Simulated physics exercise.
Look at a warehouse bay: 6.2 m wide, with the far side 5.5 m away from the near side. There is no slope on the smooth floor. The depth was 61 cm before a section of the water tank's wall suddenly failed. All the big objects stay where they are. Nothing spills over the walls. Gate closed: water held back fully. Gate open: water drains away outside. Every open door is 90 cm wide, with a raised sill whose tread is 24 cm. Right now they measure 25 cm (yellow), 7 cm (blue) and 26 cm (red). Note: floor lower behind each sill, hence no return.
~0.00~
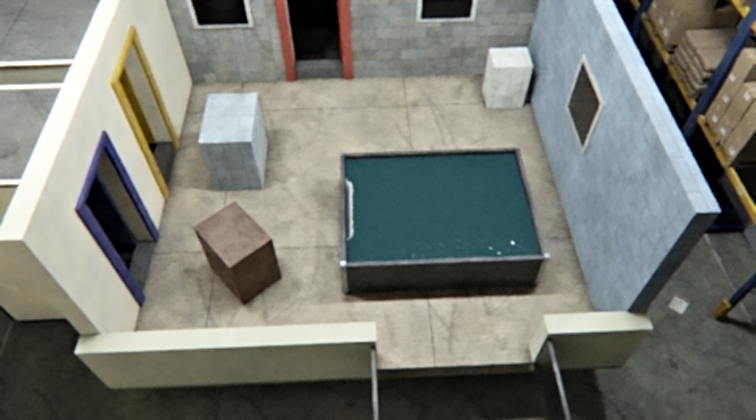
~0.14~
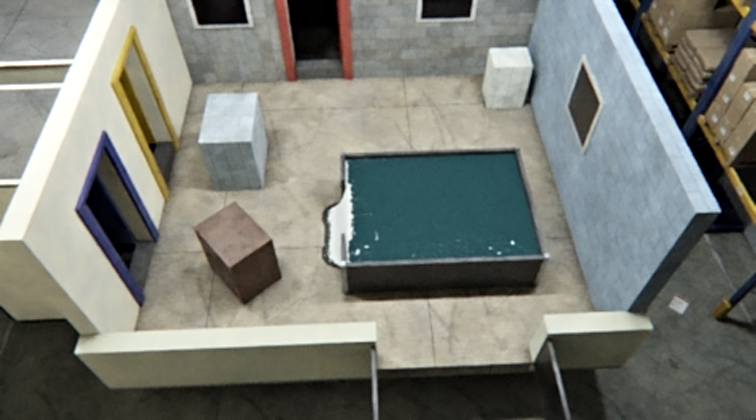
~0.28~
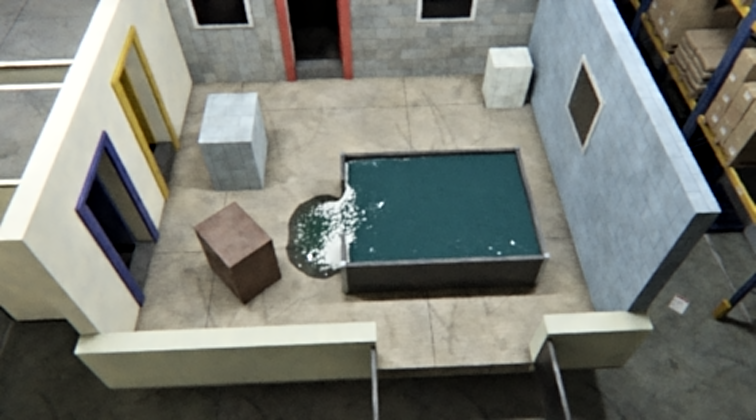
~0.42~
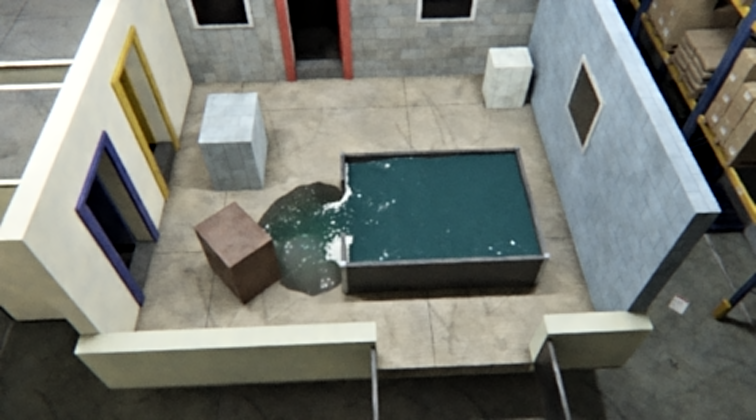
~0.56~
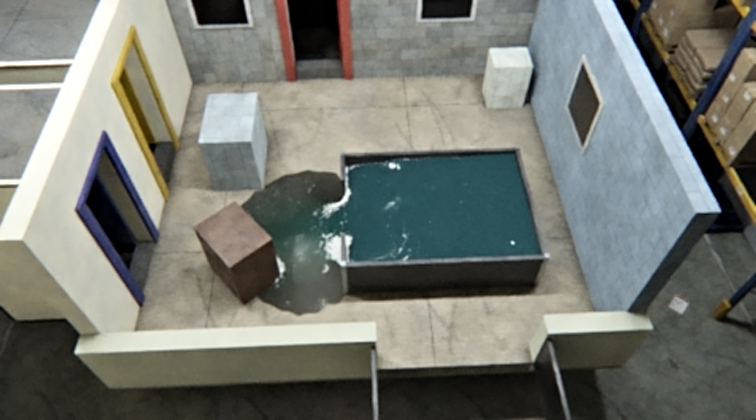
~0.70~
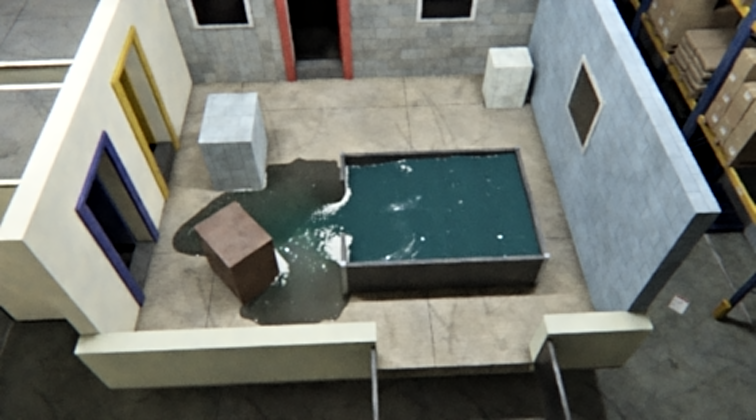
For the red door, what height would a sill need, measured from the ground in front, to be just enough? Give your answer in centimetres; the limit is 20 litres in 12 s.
Around 7 cm above the ground in front.
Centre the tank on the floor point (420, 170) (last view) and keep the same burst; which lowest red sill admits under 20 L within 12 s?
Then it needs to be around 14.5 cm high.
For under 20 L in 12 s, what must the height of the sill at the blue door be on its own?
Roughly 11.0 cm at blue.
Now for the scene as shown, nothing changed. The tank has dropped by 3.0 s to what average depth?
Some 34 cm.
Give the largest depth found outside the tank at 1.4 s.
Max depth: Near 40 cm.
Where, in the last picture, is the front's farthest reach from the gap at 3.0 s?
Look about (192, 86) in the last picture.
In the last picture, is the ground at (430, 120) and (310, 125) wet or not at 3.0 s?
Spot one: Bone dry, spot two: Awash.
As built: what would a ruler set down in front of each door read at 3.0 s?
Depths, in cm - yellow: 18, blue: 12, red: 8.
After 1.4 s water covers 20 % of the floor, deepest (40 cm) near (276, 262); it has not reached the red door.
After 3.0 s water covers 55 % of the floor, deepest (34 cm) near (162, 217); 8 cm at the red door, 0 litres in over its 26 cm sill.
After 12.0 s water covers 100 % of the floor, deepest (14 cm) near (510, 76); 7 cm at the red door, 0 litres in over its 26 cm sill.
At the red door as built, the water arrived by 2.4 s and peaked near 11 cm at 3.8 s.
With a sill of 6 cm, 30 litres would have come in within the 12 s; with 8 cm, 10 litres. So under 20 litres takes about 7 cm.
